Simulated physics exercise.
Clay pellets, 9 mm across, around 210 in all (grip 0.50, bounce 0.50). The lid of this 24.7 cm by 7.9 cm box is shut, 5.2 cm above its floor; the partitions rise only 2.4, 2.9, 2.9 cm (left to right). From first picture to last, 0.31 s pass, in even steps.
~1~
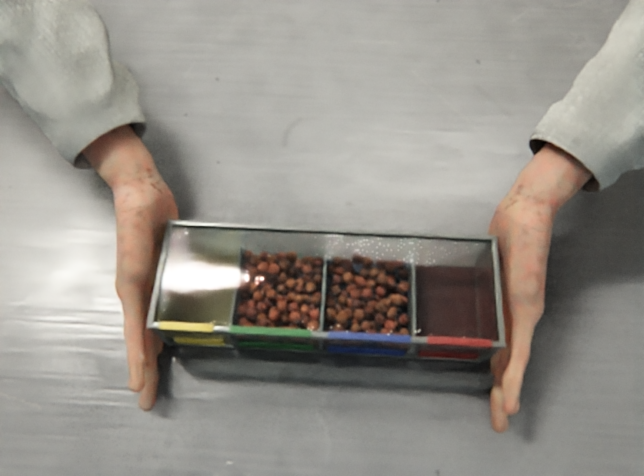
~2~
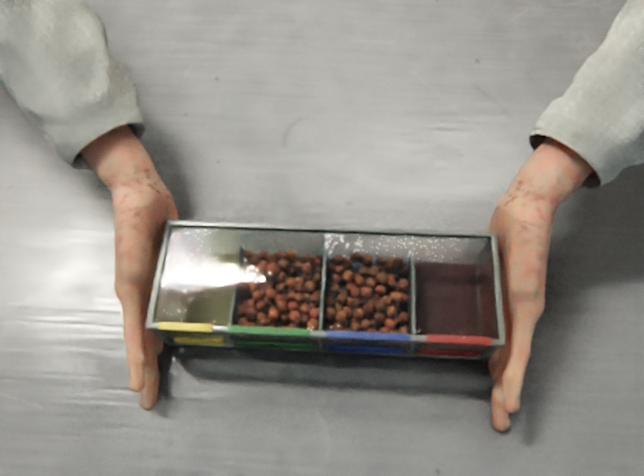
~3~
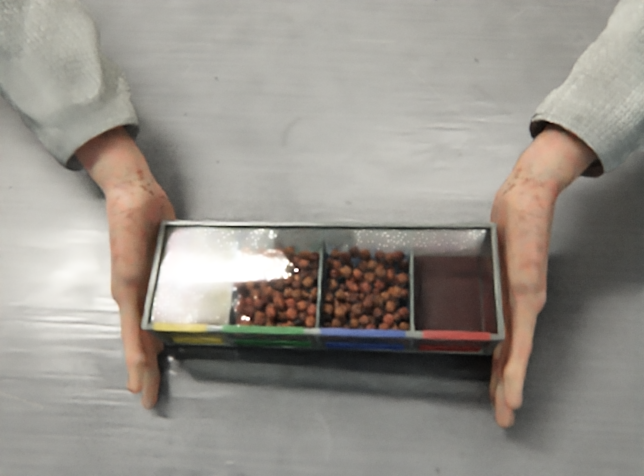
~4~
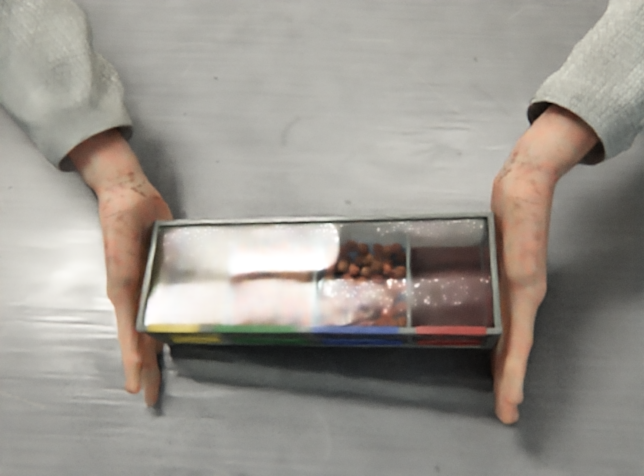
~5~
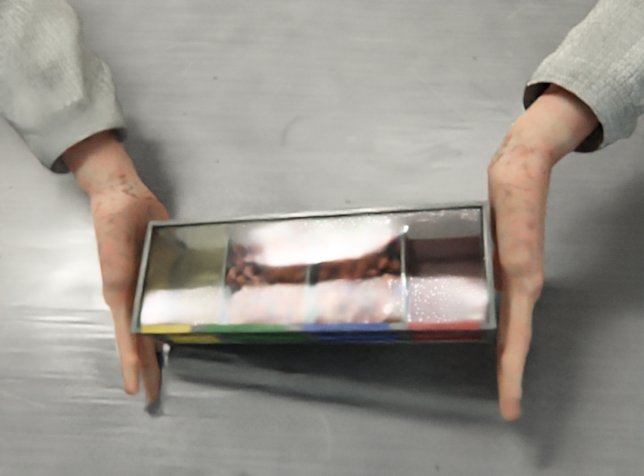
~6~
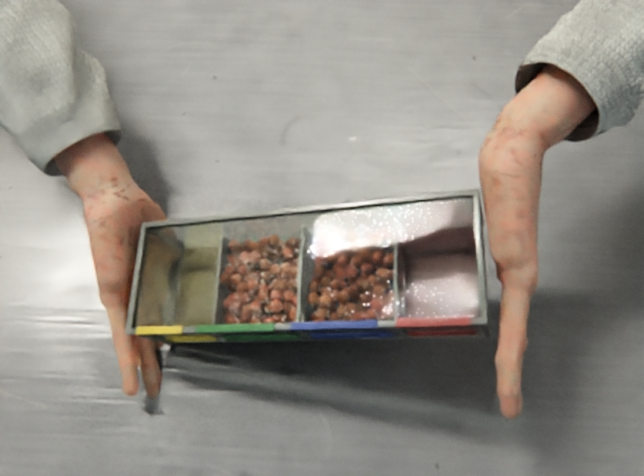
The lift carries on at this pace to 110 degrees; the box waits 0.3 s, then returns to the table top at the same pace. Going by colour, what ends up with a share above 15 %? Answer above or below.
Red below, blue below, green above, yellow above.
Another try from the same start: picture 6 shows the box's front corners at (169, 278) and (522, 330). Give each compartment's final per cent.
Red 70, blue 20, green 10, yellow 0.
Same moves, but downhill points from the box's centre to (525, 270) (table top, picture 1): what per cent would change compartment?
Some 80 per cent.
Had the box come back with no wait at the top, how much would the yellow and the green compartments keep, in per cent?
Then: Yellow 75; green 20.
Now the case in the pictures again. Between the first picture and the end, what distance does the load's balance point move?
About 8.0 cm.
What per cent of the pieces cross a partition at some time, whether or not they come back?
Some 85 per cent.
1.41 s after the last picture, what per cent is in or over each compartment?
Red 0; blue 5; green 35; yellow 60.
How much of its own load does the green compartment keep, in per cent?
Some 20 per cent.
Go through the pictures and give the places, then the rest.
Box tilt 0 degrees, front corners at (154, 323) and (499, 342); blue 45 %, green 55 %, in the first picture.
Box tilt 1 degrees, front corners at (153, 324) and (499, 340), in the second picture.
Box tilt 5 degrees, front corners at (149, 325) and (498, 335), lowest corner left front, in the third picture.
Box tilt 9 degrees, front corners at (143, 326) and (495, 329), lowest corner left front, in the fourth picture.
Box tilt 14 degrees, front corners at (138, 328) and (489, 323), lowest corner left front, in the fifth picture.
Box tilt 19 degrees, front corners at (133, 329) and (481, 318), lowest corner left front; blue 45 %, green 55 %, in the sixth picture.
Then, 1.41 s after the last picture, tilt 110 degrees; blue 5 %, green 35 %, yellow 60 %.
Then, 2.36 s after the last picture, tilt 54 degrees; blue 5 %, green 25 %, yellow 70 %.
Then, 3.29 s after the last picture, tilt 0 degrees; blue 5 %, green 25 %, yellow 75 %.
In the end, red 0 %, blue 5 %, green 25 %, yellow 75 %.
